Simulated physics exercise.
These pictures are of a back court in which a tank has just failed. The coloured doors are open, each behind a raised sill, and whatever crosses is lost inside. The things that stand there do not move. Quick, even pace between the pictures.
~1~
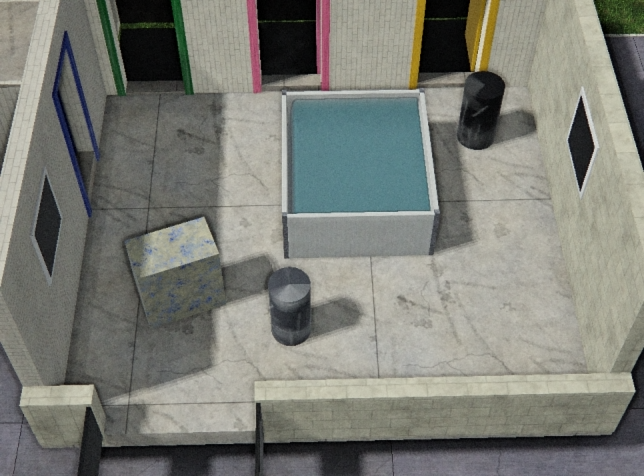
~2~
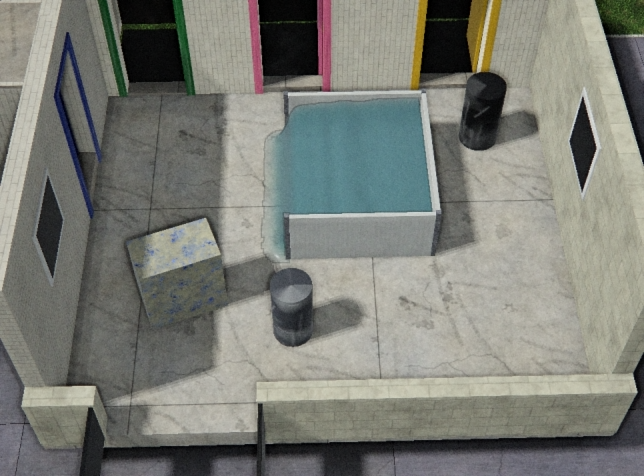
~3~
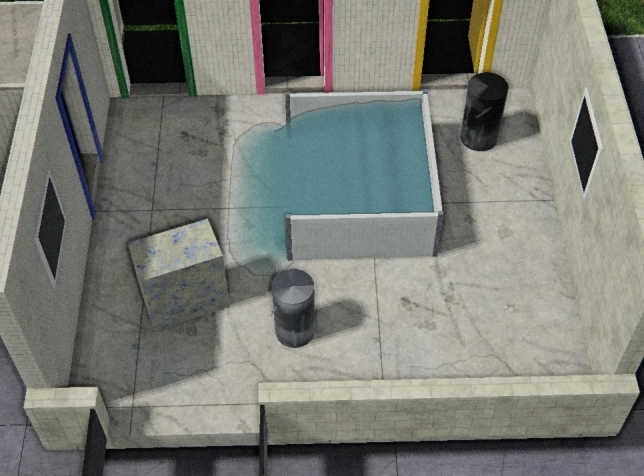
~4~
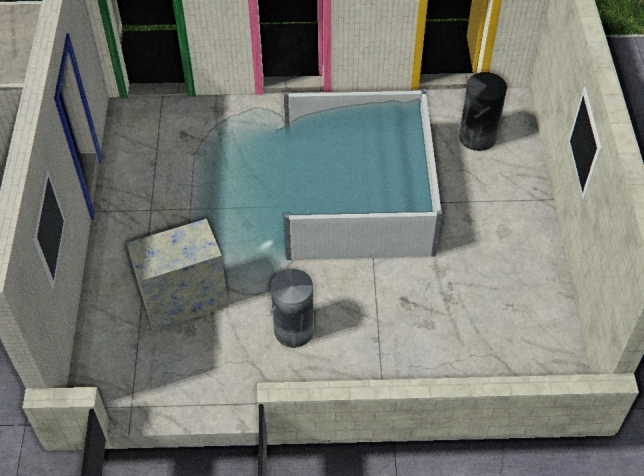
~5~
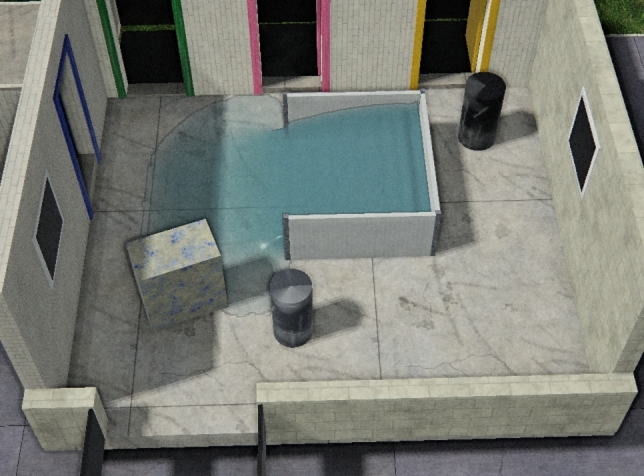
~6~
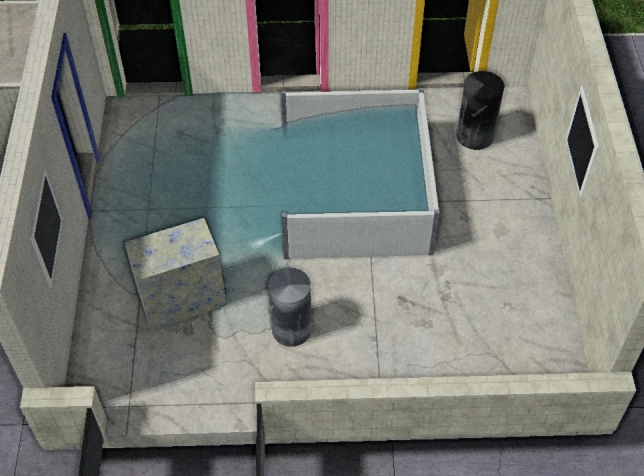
At the start, a square tank of blue-green water stands whole in a walled court with a patterned block and two dark cylinders. Its left side opens and water pours out across the pale floor. The sheet fans steadily leftward, reaching around the block and close to the blue-framed doorway.
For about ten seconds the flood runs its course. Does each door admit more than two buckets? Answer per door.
The blue door: It does; the yellow door: It does not; the pink door: It does not; the green door: It does.
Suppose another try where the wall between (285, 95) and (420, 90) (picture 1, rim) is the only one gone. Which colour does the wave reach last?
I'd pick the blue door.
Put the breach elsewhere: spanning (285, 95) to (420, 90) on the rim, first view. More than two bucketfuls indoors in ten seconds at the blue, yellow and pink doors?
The blue door stays within the limit, the yellow door tops the limit, and the pink door tops the limit.
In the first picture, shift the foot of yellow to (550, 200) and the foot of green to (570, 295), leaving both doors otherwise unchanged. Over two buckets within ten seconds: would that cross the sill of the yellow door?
Checking it, I find the yellow door escapes flooding.
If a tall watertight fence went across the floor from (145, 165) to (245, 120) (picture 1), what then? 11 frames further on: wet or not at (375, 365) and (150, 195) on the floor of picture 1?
Taking the points in order, the first is high and dry and the second is inundated.
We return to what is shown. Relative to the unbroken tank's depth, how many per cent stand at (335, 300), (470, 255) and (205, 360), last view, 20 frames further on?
Taking the places in turn, I get roughly 2, 0 and 2 percent.
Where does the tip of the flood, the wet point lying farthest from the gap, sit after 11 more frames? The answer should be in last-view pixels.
My guess is roughly (61, 418).
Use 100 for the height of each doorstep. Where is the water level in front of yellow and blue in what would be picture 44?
Roughly 60 and 50 %.
A moment on, water covers 35 % of the floor; the blue door over two buckets in, the yellow door not reached, the pink door wet at the sill, nothing in, the green door under two buckets in.
Next, water covers 45 % of the floor; the blue door far over two buckets in, the yellow door not reached, the pink door wet at the sill, nothing in, the green door over two buckets in.
Then, water covers 50 % of the floor; the blue door far over two buckets in, the yellow door not reached, the pink door wet at the sill, nothing in, the green door far over two buckets in.
Later, water covers 70 % of the floor; the blue door far over two buckets in, the yellow door wet at the sill, nothing in, the pink door wet at the sill, nothing in, the green door far over two buckets in.
In the end, water covers 95 % of the floor; the blue door far over two buckets in, the yellow door wet at the sill, nothing in, the pink door wet at the sill, nothing in, the green door far over two buckets in.
